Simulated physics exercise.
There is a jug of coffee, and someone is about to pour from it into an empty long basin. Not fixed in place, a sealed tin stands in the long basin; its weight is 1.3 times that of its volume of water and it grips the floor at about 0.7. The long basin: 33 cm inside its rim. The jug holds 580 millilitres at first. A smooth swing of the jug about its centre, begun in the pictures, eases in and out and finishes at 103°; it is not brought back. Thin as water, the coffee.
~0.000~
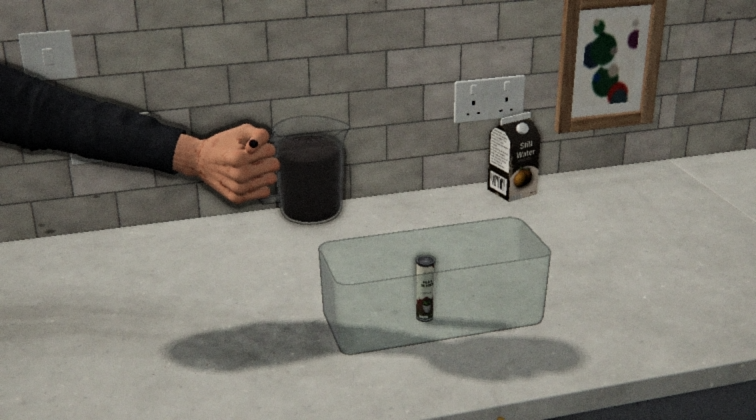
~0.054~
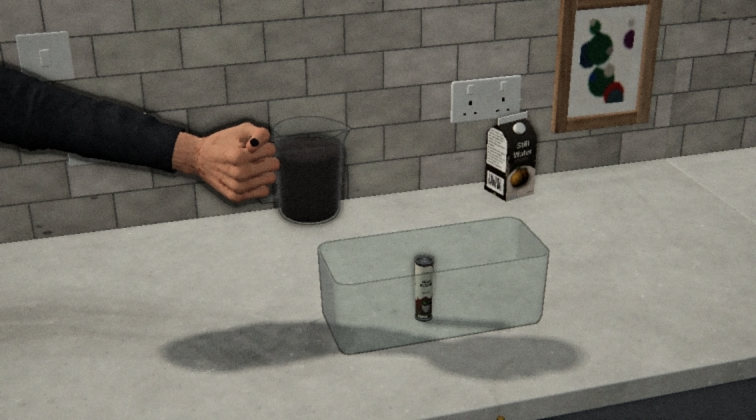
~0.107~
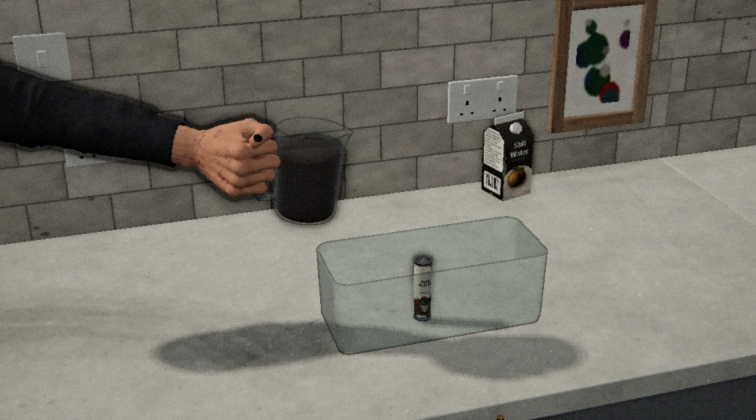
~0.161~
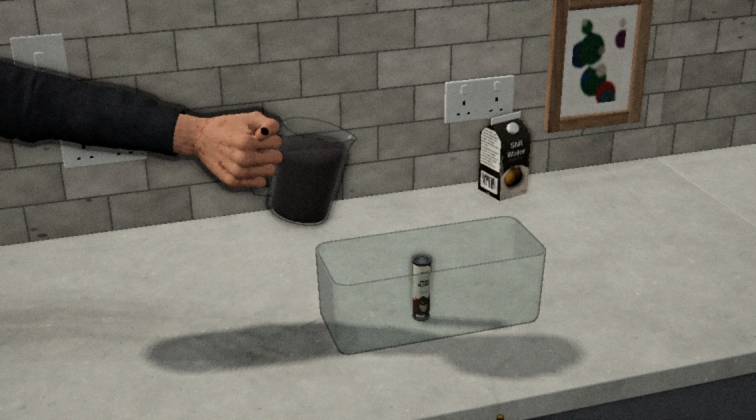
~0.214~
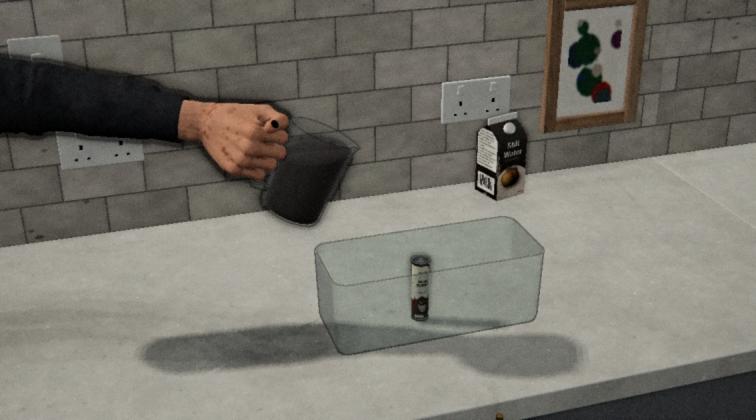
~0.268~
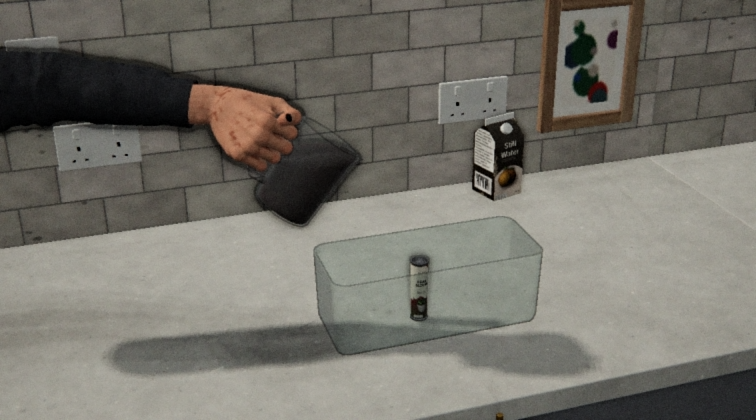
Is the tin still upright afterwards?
It overturns.
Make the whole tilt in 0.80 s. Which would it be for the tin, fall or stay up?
The tin would overturn.
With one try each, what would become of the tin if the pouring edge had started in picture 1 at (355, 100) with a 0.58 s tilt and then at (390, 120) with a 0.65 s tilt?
In the first try it comes down; in the second it remains standing.
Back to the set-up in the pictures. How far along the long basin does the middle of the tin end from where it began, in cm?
Net tin displacement: Roughly 8.0 cm.
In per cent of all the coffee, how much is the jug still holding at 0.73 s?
Around 22 in a hundred.
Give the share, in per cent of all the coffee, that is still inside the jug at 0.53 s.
Portion remaining: Approx. 66 per cent.
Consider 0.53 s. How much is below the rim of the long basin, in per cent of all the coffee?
Fraction in basin: Approx. 8%.
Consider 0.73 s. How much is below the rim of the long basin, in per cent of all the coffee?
Near 56 per cent of the total.
Then, 0.53 s in, the tilt is 95° and 66 per cent is still to pour; the tin stands where it began.
Then, 0.73 s in, the tilt is 103° and 22 per cent is still to pour; the tin leans 8°.
Then, 0.93 s in, the tilt is 103° and 4 per cent is still to pour; the tin lies on its side.
Then, 1.15 s in, the tilt is 103° and 1 per cent is still to pour; the tin lies on its side.
Finally, the tin lies on its side.
